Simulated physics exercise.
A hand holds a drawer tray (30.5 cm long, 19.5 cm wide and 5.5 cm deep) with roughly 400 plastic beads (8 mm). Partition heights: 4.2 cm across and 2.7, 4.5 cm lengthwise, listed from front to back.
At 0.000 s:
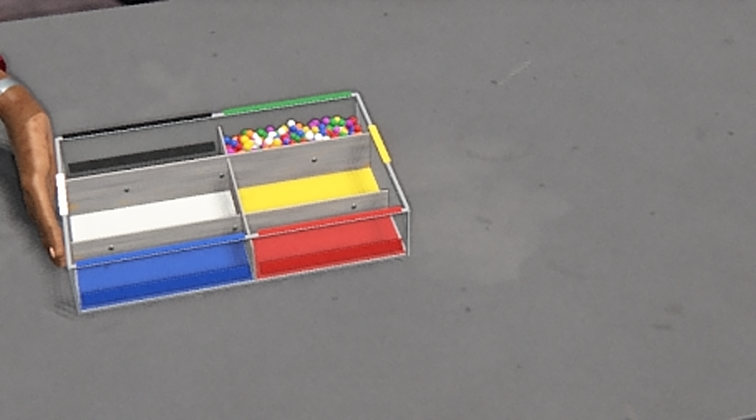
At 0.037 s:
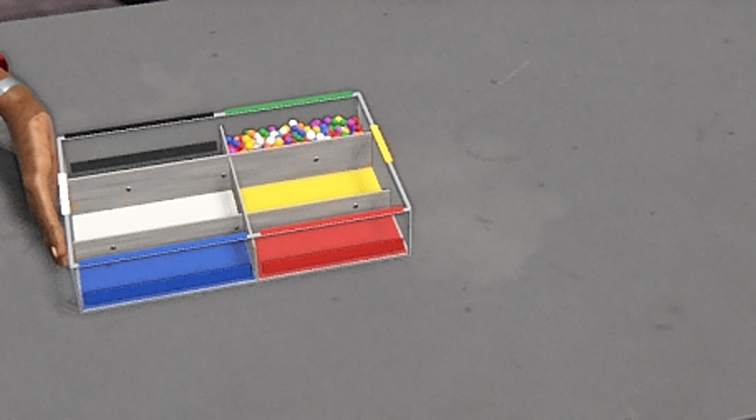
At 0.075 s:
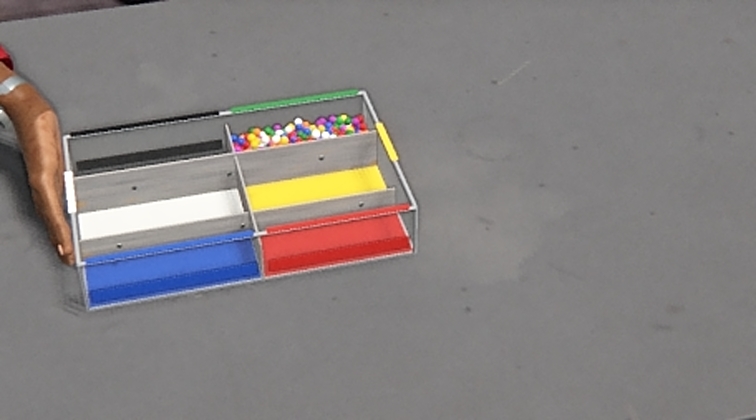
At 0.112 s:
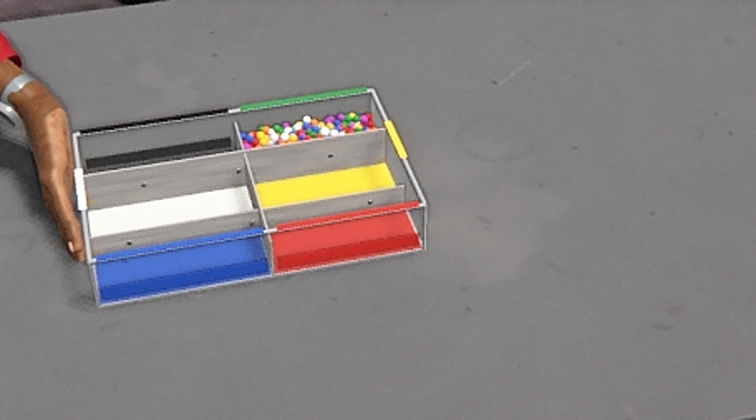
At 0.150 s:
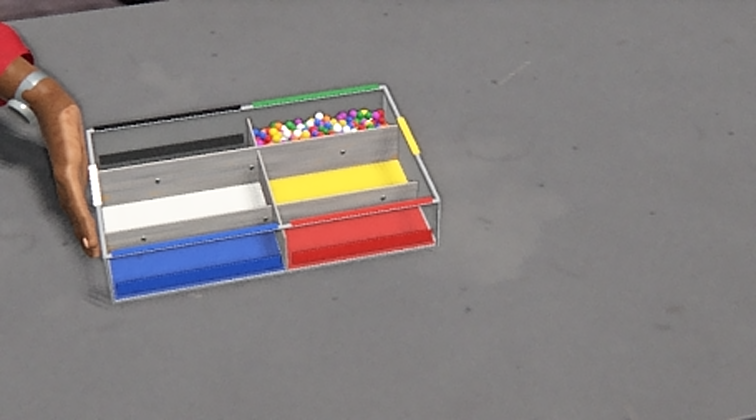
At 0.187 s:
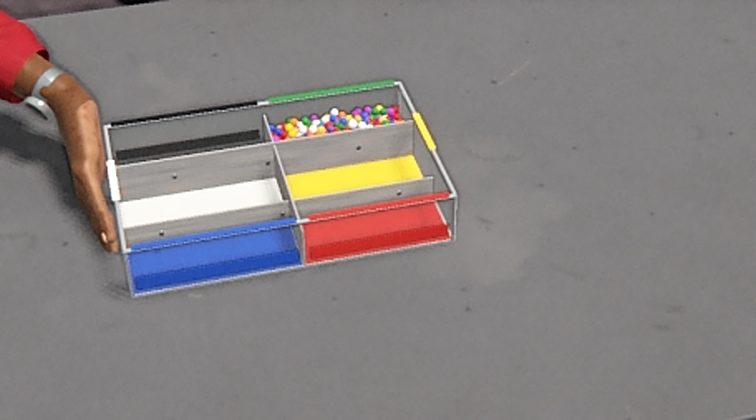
A divided drawer tray with colored compartments slides to the right across a gray surface, slowly at first and then faster, as a hand pushes its left side; small multicolored beads sit in the green-edged back compartment.
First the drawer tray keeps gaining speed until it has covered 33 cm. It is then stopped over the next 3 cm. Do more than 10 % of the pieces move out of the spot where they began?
It's going to be ten percent or less that strays.
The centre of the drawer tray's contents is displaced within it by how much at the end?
About 2.0 cm.
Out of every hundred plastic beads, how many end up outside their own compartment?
About 0 percent.
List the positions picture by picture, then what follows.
The first frame shows drawer tray at (244, 243); tilt 0 degrees; moved 0.0 cm; green 100 %.
The second frame shows drawer tray at (246, 242); tilt 0 degrees; moved 0.2 cm.
The third frame shows drawer tray at (252, 240); tilt 0 degrees; moved 0.8 cm.
The fourth frame shows drawer tray at (262, 237); tilt 0 degrees; moved 1.8 cm.
The fifth frame shows drawer tray at (276, 233); tilt 0 degrees; moved 3.1 cm.
The sixth frame shows drawer tray at (294, 228); tilt 0 degrees; moved 4.9 cm; green 100 %. Its speed is now 0.53 m/s.
Then, at 0.34 s, tilt 0 degrees; green 100 %; 0 % away from where they began.
After 0.46 s, tilt 0 degrees; green 100 %; 0 % away from where they began.
After 0.57 s, tilt 0 degrees; green 100 %; 0 % away from where they began.
Then, at 0.68 s, tilt 0 degrees; green 100 %; 0 % away from where they began.
In the end, at 1.2 s, green 100 %; 0 % away from where they began.
